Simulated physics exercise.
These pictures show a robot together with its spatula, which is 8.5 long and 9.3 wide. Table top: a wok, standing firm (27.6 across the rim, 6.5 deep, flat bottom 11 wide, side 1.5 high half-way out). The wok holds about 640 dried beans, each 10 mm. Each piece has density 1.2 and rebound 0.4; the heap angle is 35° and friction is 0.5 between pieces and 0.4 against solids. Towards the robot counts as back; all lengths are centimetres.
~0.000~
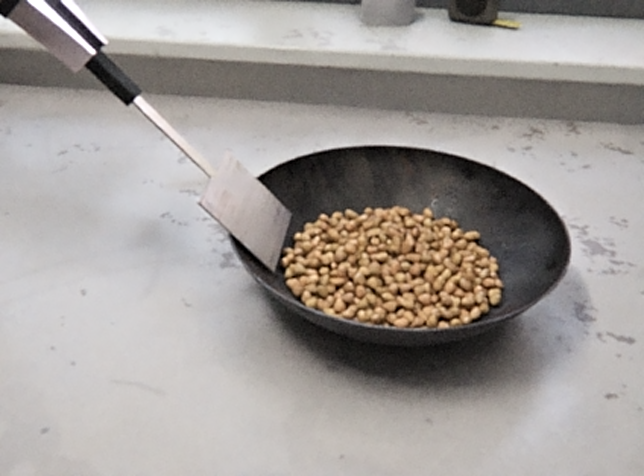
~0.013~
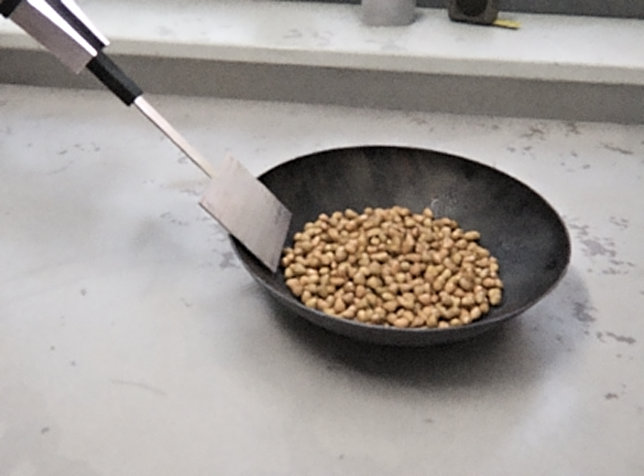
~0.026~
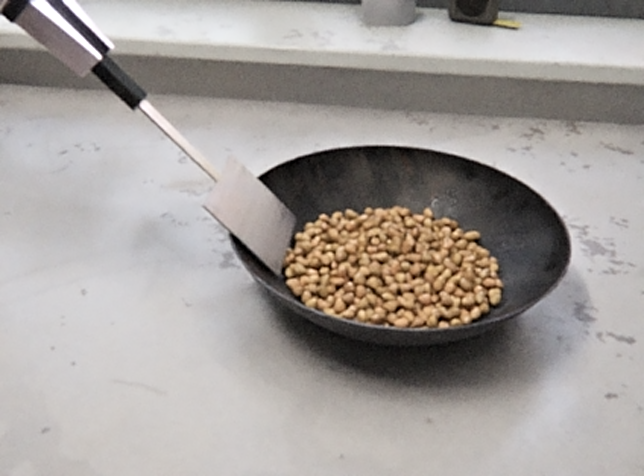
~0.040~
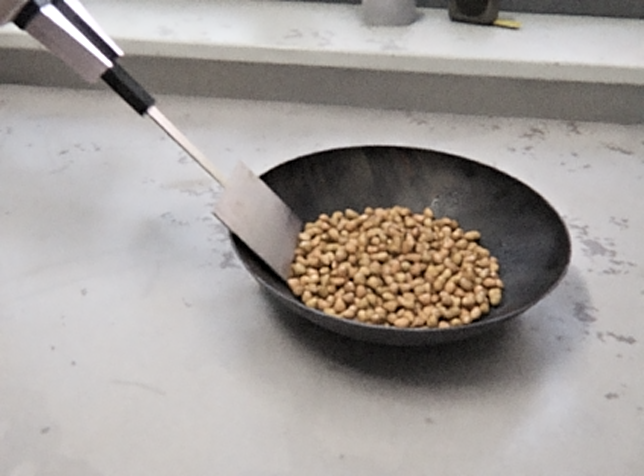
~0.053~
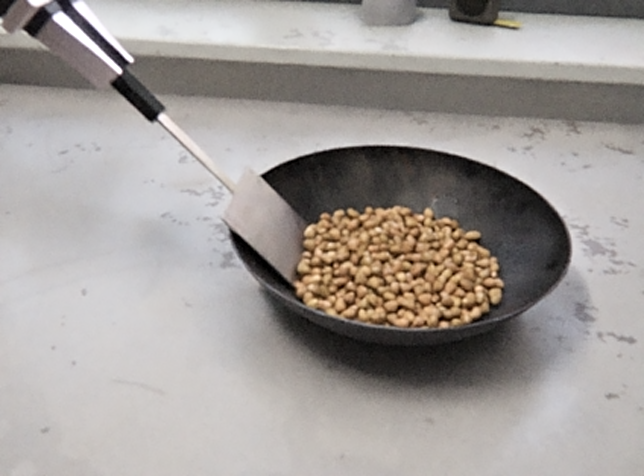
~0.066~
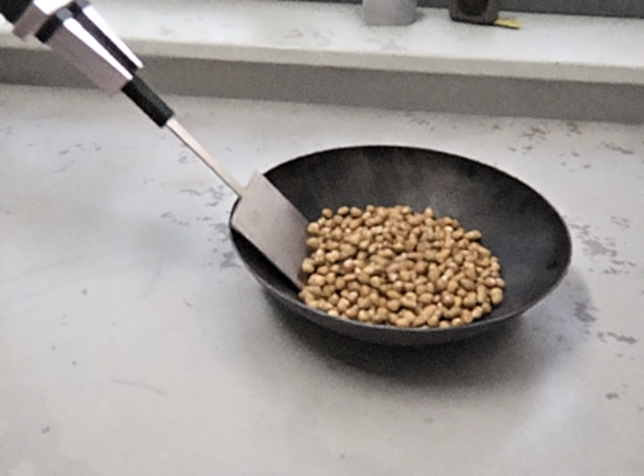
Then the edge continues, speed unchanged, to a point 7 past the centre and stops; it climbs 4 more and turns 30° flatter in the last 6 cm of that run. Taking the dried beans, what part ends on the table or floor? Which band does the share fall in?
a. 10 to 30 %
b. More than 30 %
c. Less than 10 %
Less than 10 %.
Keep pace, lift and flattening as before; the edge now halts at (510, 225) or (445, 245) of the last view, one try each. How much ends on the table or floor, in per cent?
Roughly 10 and 0 per cent.
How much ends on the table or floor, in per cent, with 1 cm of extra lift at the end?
I'd reckon around 5 per cent.
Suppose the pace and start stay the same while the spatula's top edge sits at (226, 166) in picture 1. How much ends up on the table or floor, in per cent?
I'd estimate around 0 per cent.
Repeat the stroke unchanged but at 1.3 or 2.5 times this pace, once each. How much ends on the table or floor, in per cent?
Try one about 0 %, try two about 20 %.
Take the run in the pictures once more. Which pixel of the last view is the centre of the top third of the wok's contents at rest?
Pixel estimate: About (505, 245).
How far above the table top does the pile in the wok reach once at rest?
Top of the heap: Roughly 7.0 cm above the table top.
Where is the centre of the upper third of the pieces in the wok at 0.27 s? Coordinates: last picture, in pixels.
It is centred close to (497, 249).
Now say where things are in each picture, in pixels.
Spatula top edge at (213, 174), sloping 47°; upper third of the load around (390, 259), from x 285 to 495, top at y 210; 641 in the wok, in the first picture.
Spatula top edge at (214, 175), sloping 47°; upper third of the load around (390, 259), from x 285 to 495, top at y 210, in the second picture.
Spatula top edge at (218, 178), sloping 47°; upper third of the load around (390, 259), from x 285 to 495, top at y 210, in the third picture.
Spatula top edge at (226, 184), sloping 47°; upper third of the load around (391, 259), from x 285 to 495, top at y 210, in the fourth picture.
Spatula top edge at (235, 190), sloping 47°; upper third of the load around (392, 258), from x 285 to 495, top at y 210, in the fifth picture.
Spatula top edge at (243, 194), sloping 47°; upper third of the load around (392, 257), from x 285 to 500, top at y 210; 641 in the wok, in the sixth picture.
After 0.17 s, sloping 47°, highest piece 5 above the table; 641 in the wok.
After 0.27 s, sloping 36°, highest piece 7 above the table; 641 in the wok.
After 0.52 s, sloping 17°, highest piece 7 above the table; 641 in the wok.
After 1.57 s, sloping 17°, highest piece 7 above the table; 641 in the wok.
At rest, 641 in the wok. That is 0 % on the table or floor.
